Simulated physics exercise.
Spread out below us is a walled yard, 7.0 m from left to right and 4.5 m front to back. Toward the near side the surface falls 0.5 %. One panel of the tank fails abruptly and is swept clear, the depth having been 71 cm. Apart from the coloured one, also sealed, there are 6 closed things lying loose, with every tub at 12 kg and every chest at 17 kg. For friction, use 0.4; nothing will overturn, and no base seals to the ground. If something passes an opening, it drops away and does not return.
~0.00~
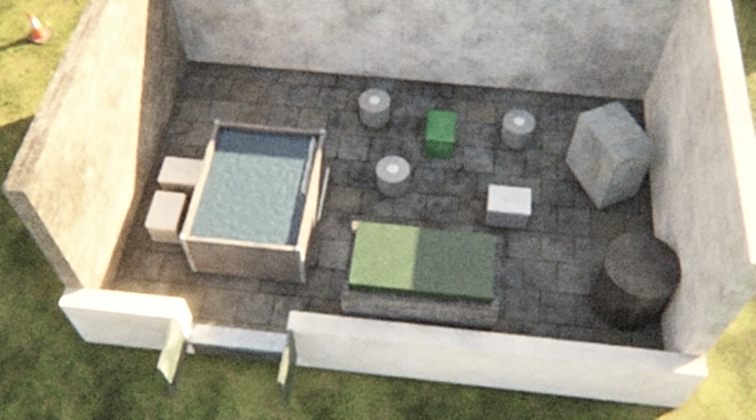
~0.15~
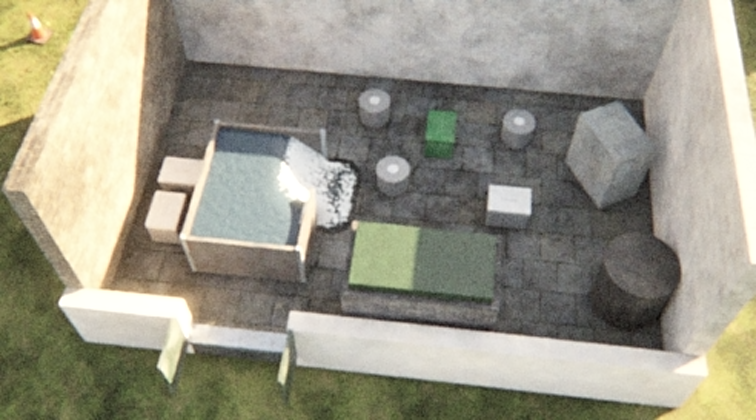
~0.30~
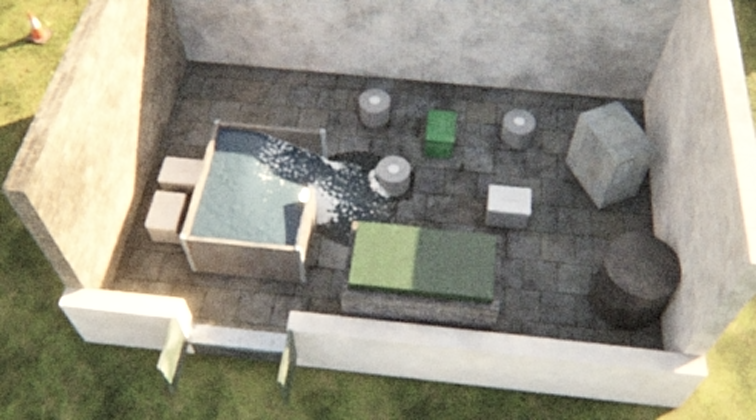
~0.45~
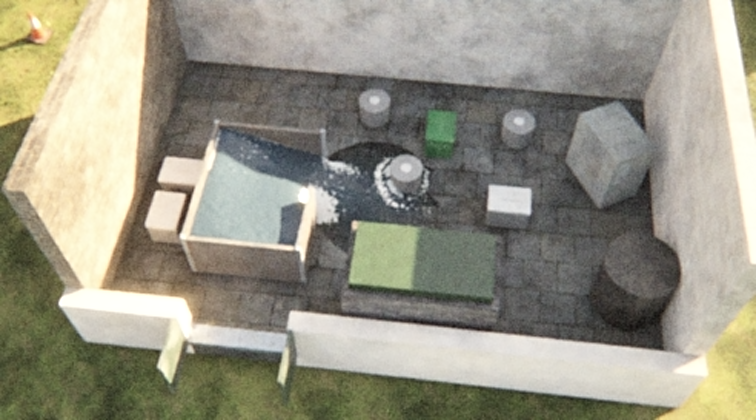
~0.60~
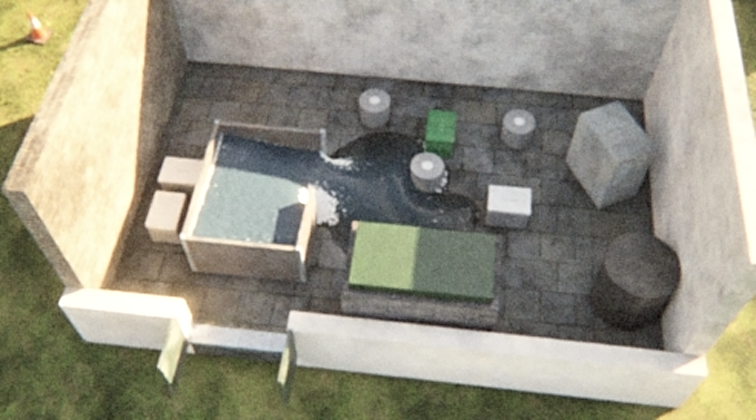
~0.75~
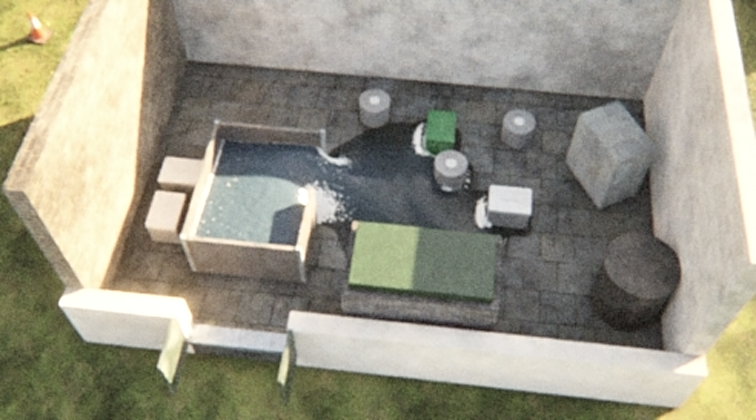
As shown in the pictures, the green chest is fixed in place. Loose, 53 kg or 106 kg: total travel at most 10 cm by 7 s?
Heavy is a must.
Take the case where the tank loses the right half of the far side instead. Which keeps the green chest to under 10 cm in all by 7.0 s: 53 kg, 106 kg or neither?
In that case, even the light one works.
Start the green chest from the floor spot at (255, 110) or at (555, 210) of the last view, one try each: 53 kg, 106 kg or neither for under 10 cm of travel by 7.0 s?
Taking the two tries in order, even the light one works and only the heavy one works.
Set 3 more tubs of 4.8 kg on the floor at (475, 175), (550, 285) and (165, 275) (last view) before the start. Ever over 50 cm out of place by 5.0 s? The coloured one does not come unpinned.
Taking them one by one: Above the mark; above the mark; below the mark.
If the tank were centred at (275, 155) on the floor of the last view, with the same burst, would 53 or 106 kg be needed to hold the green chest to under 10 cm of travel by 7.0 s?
In that case, simply put, both options fail.
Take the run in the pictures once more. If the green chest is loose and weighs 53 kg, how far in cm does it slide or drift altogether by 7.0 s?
Total path: Approx. 100 cm.
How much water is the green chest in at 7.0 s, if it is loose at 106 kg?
About 10 cm.
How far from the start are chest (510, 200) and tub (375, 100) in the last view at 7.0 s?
Net shift, one by one: 120 cm / 30 cm.
After 1.4 s the green chest would be 31 cm from its start with 53 kg and 0 cm from its start with 106 kg; 13 cm of water round it then.
After 3.1 s the green chest would be 91 cm from its start with 53 kg and 0 cm from its start with 106 kg; 7 cm of water round it then.
After 4.9 s the green chest would be 91 cm from its start with 53 kg and 0 cm from its start with 106 kg; 6 cm of water round it then.
After 7.0 s the green chest would be 91 cm from its start with 53 kg and 0 cm from its start with 106 kg; 10 cm of water round it then.
